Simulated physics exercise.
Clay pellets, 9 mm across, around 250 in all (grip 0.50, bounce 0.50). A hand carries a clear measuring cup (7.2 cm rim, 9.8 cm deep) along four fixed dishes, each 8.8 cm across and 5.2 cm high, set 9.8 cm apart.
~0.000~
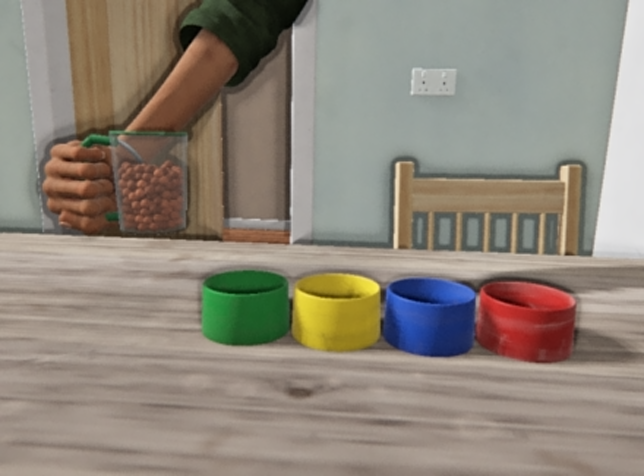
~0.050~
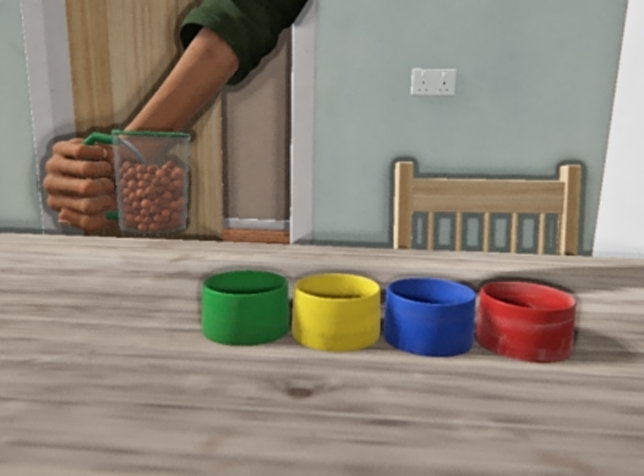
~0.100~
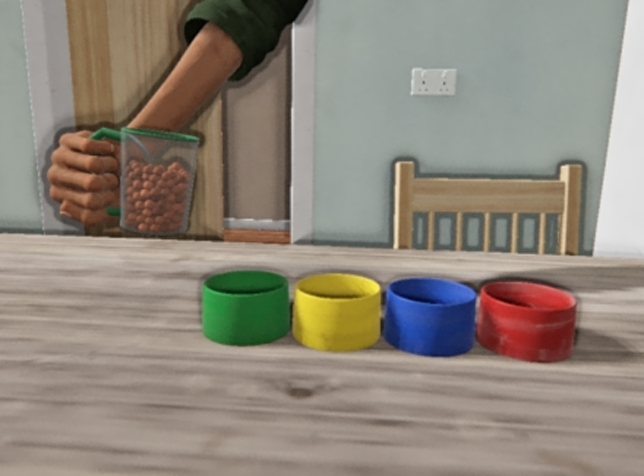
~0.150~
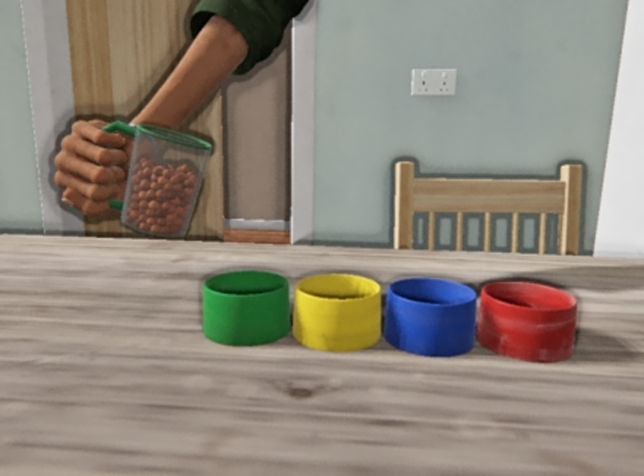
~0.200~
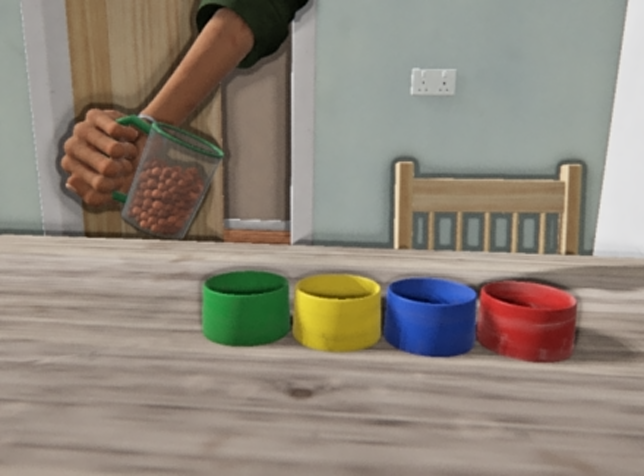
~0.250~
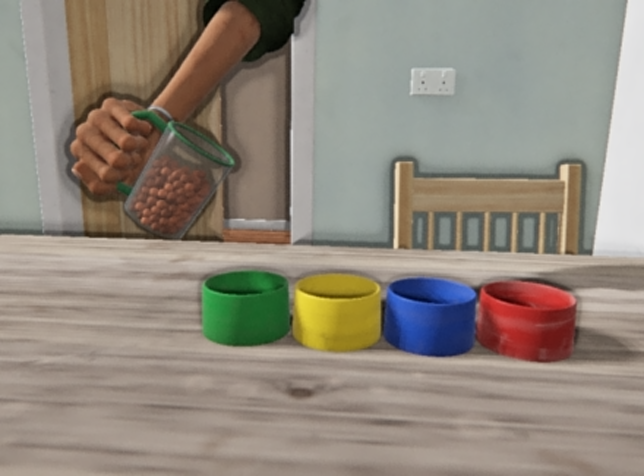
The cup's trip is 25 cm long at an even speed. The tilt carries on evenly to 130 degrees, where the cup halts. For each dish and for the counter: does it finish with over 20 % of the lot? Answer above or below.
Red dish: Below; blue dish: Below; green dish: Below; yellow dish: Above; on the counter: Below.
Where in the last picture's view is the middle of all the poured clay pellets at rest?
Near (340, 311).
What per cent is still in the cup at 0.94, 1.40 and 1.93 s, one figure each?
In turn: 20, 0, 0.
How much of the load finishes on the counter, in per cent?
About 5 per cent.
Then, at 0.94 s, tilt 130 degrees; cup holds 20 %, green 5 %, yellow 75 %.
Then, at 1.40 s, tilt 130 degrees; cup holds 0 %, green 5 %, yellow 90 %.
After 1.93 s, tilt 130 degrees; cup holds 0 %, green 5 %, yellow 90 %.
By 2.2 s all is still; red 0 %, blue 0 %, green 5 %, yellow 90 %, counter 5 %.
